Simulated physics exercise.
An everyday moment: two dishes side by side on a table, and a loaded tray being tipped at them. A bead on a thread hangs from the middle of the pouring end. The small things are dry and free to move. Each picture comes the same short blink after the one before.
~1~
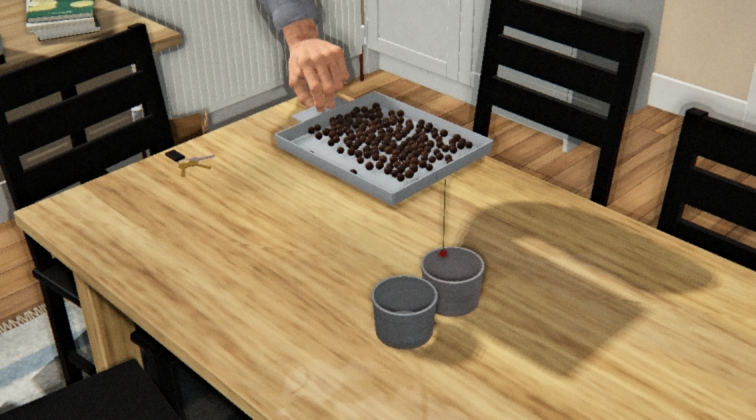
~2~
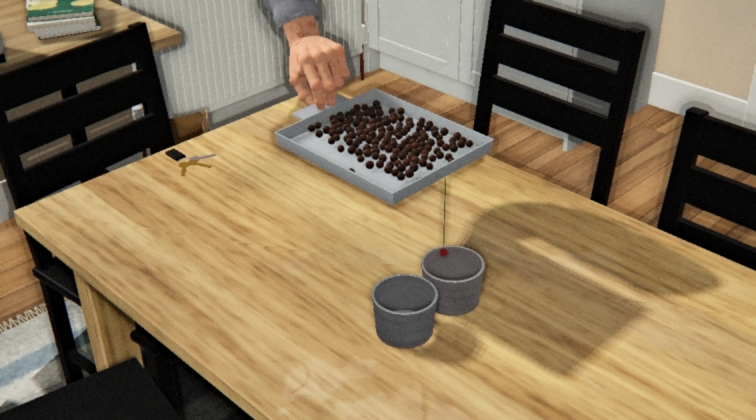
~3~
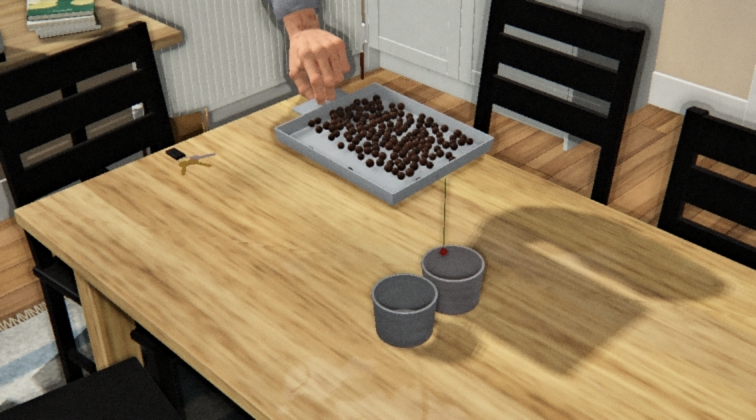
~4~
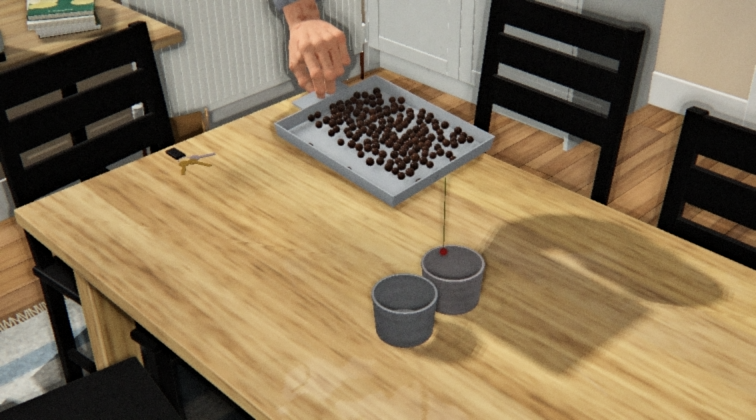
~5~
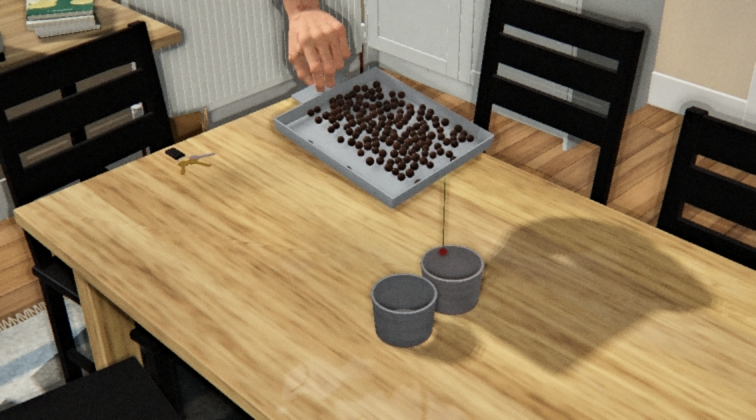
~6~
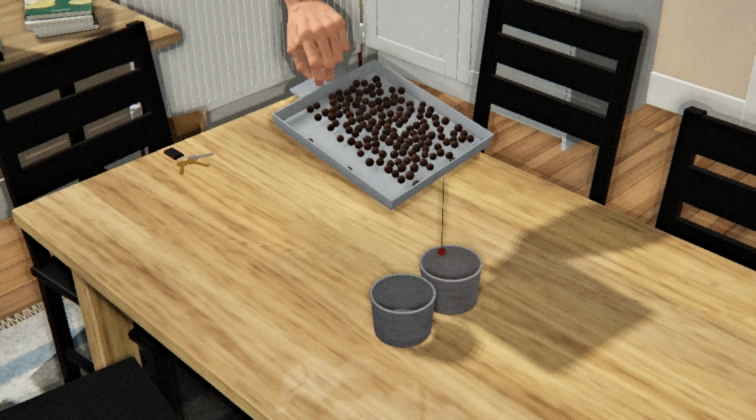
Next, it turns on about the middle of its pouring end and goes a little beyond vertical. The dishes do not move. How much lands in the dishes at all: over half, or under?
The two hold more than half of the load.
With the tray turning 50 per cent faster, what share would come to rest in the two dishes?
It comes to 90 per cent or so.
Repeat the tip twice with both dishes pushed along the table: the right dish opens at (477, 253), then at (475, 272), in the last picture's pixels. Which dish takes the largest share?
First the dish on the left, then left.
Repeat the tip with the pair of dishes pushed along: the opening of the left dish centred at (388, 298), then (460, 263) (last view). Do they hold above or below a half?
One: More than half. Two: Under half.
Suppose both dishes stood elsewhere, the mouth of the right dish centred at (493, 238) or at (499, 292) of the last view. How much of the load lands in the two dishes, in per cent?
Near 0 % and 0 %.
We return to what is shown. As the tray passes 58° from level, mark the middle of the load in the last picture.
Roughly at (405, 157).
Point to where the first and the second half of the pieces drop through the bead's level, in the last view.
The first part at (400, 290); the rest at (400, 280).
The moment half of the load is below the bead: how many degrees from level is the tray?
At some 90 degrees.
Soon, tray tipped steeply; nearly all on the tray; a stray few outside both; a stray few in the air.
A while on, tray tipped right over; a small part on the tray; about two thirds in the left dish; a small part outside both; a small part in the air.
Towards the end, tray tipped past a quarter turn; most in the left dish; a small part outside both.
Finally, tray tipped past a quarter turn; most in the left dish; none in the right dish; a small part outside both.
